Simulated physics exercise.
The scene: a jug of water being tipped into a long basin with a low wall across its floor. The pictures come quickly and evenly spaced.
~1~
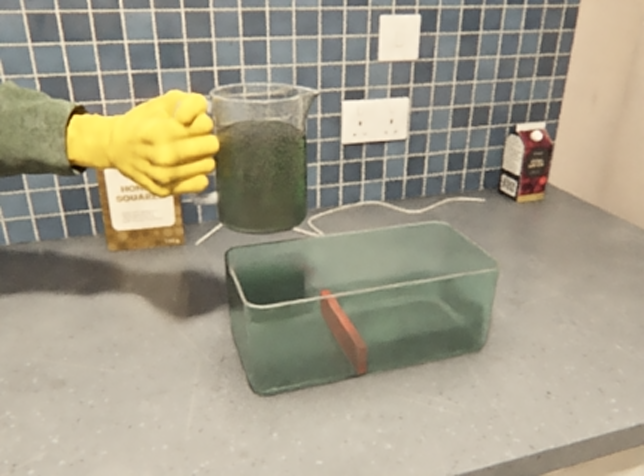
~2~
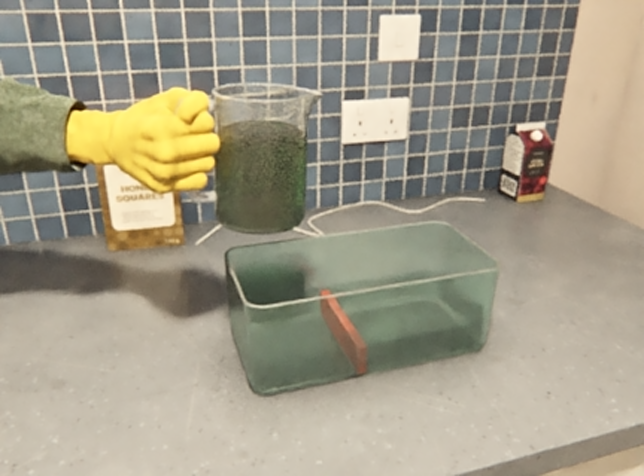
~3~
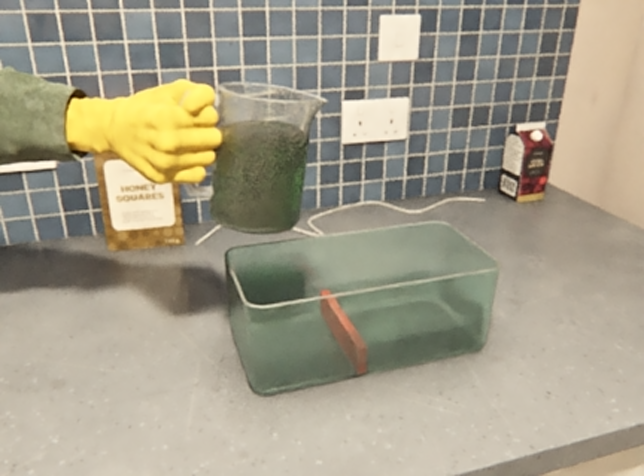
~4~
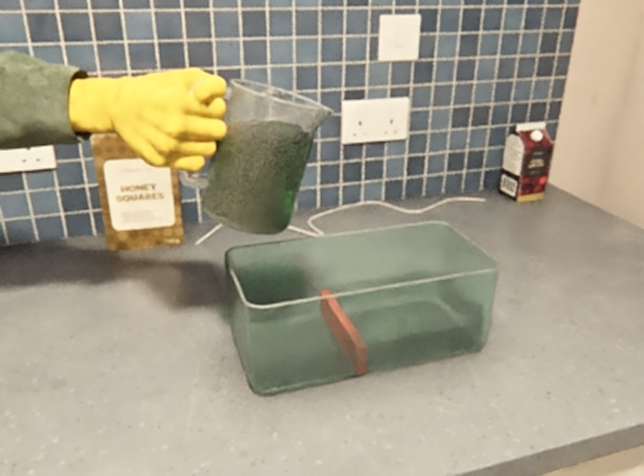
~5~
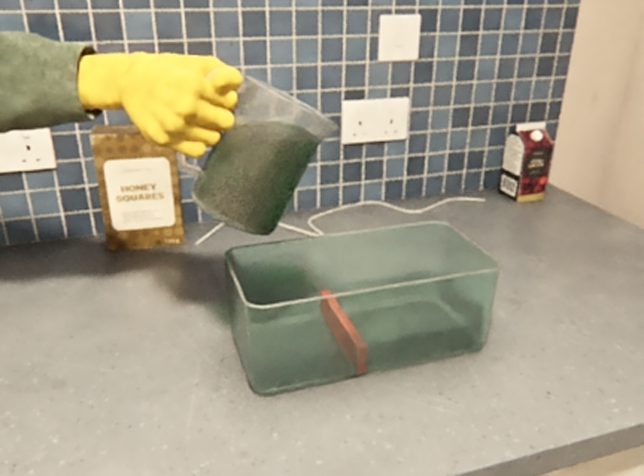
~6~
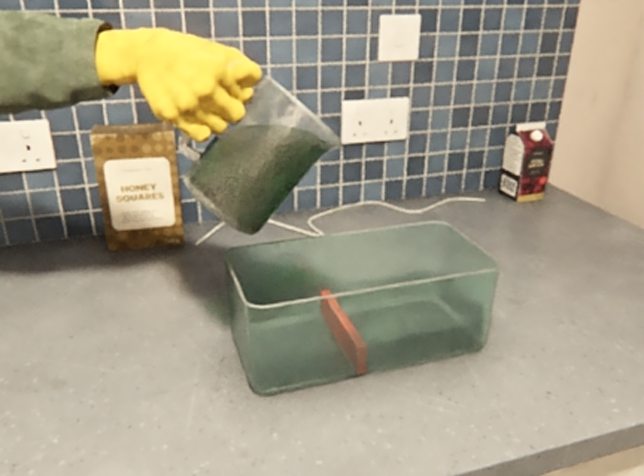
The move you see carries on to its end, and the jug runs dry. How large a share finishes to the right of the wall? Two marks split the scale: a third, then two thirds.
Honestly, the portion right of the wall rises beyond two thirds.
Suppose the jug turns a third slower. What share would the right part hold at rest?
About 90 %.
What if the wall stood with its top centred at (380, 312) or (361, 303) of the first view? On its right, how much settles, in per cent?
About 25 and 70 per cent.
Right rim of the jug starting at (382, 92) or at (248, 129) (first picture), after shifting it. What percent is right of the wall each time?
Roughly 85 percent on the first try and 15 percent on the second.
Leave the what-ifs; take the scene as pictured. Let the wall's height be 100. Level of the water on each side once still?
The left reads 0 in a hundred and the right 70 in a hundred.
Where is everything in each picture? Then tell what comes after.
The first frame shows tilt 0°; pouring edge (320, 90); surface from (215, 133) to (300, 126); the long basin's rim runs from (234, 278) to (472, 243); the wall's top is at (342, 317).
The second frame shows tilt 2°; pouring edge (322, 93); surface from (215, 132) to (301, 127).
The third frame shows tilt 8°; pouring edge (327, 99); surface from (218, 131) to (303, 127).
The fourth frame shows tilt 17°; pouring edge (334, 110); surface from (219, 139) to (308, 128).
The fifth frame shows tilt 29°; pouring edge (340, 126); surface from (209, 158) to (316, 131).
The sixth frame shows tilt 42°; pouring edge (343, 145); surface from (195, 163) to (327, 137).
A moment on, the jug is tipped right over and 67 per cent is still to pour, 0 is left of the wall and 11 right of it.
Next, the jug is tipped right over and 19 per cent is still to pour, 3 is left of the wall and 61 right of it.
Then the jug is tipped right over and 3 per cent is still to pour, 4 is left of the wall and 86 right of it.
Later the jug is tipped right over and 0 per cent is still to pour, 5 is left of the wall and 92 right of it.
In the end 5 per cent lies left of the wall, 92 right of it and 2 outside.
